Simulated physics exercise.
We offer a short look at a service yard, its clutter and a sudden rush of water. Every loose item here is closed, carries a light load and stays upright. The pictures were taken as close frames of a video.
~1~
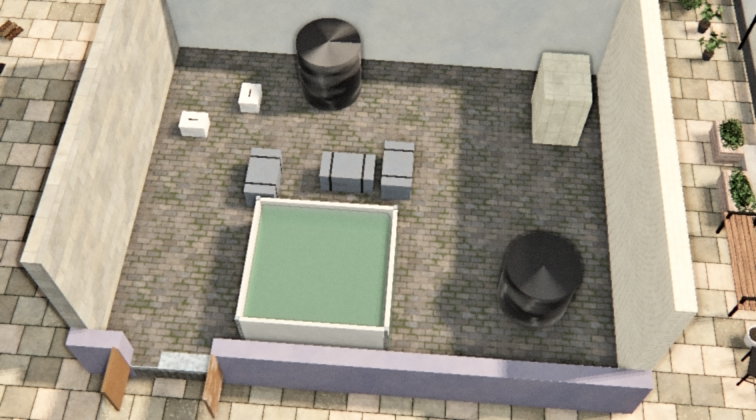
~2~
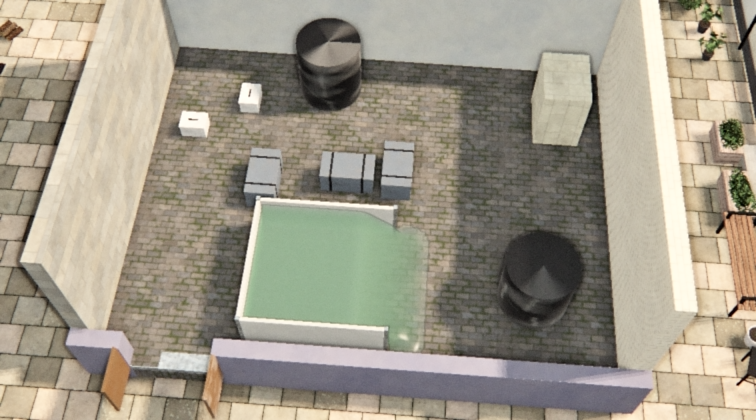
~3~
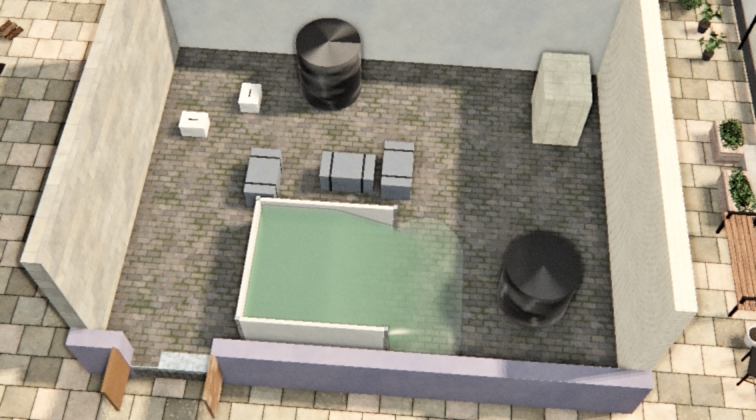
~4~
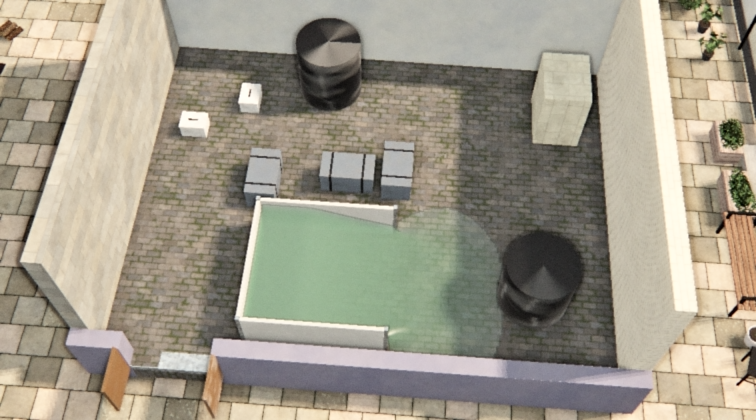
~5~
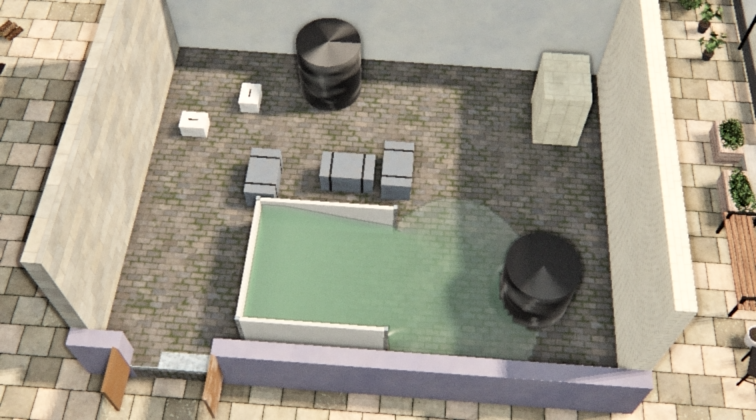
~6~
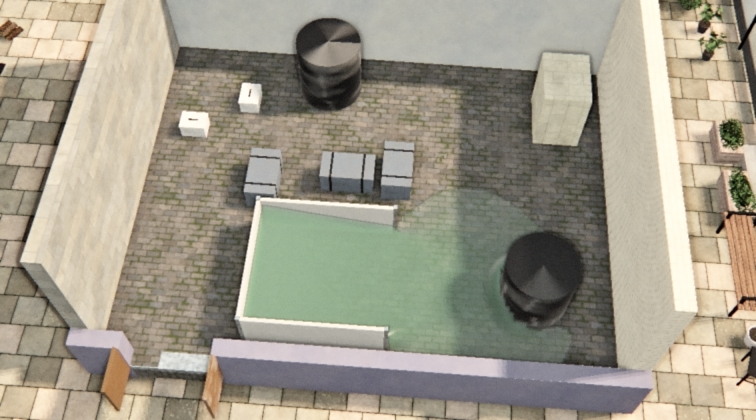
A walled service yard with a cobbled floor is seen from high above, with pale paving outside. Two black cone-topped tanks stand at the top centre and lower right, with a tall cream box at upper right, grey strapped trunks mid-yard, small white boxes at upper left and a white-walled pool of green water. The pool's right side opens and water spreads rightward around the lower tank, while the other objects and camera stay still.
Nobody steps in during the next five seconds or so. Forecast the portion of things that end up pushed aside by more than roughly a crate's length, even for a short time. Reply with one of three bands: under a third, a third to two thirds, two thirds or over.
Under a third.
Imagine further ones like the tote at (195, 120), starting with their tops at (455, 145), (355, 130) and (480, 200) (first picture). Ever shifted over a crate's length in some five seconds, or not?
In sequence: Pushed clear, doesn't go far, pushed clear.
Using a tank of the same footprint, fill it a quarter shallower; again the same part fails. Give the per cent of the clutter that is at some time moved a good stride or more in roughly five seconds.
0 per cent or so.
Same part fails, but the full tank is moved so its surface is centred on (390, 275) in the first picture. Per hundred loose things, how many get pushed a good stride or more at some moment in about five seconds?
About 0 %.
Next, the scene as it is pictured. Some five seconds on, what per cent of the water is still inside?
I'd put it near 100 per cent.
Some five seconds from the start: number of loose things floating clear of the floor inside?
Count: 0.
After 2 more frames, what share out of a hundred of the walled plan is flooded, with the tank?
Estimate: Close to 30 in a hundred.
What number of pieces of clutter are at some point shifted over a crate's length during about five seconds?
Result - 0.
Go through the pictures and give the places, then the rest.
The first frame shows a trunk at (347, 165) rests on the ground; a trunk at (398, 163), on the bottom; 0 of 5 have shifted.
The second frame shows a trunk at (347, 165), on the bottom; a trunk at (398, 163) rests on the ground; 0 of 5 have shifted.
The third frame shows a trunk at (347, 165) rests on the ground; a trunk at (398, 163) rests on the ground; 0 of 5 have shifted.
The fourth frame shows a trunk at (347, 165) rests on the ground; a trunk at (398, 163) rests on the ground; 0 of 5 have shifted.
The fifth frame shows a trunk at (347, 165), on the bottom; a trunk at (398, 163), on the bottom; 0 of 5 have shifted.
The sixth frame shows a trunk at (347, 165) rests on the ground; a trunk at (398, 163) rests on the ground; 0 of 5 have shifted.
A moment on, 0 of 5 are well off their spots; 0 afloat.
Next, 0 of 5 are well off their spots; 0 afloat.
Later, 0 of 5 are well off their spots; 0 afloat.
In the end, 0 of 5 are well off their spots, and 0 have been at some point; 0 afloat.
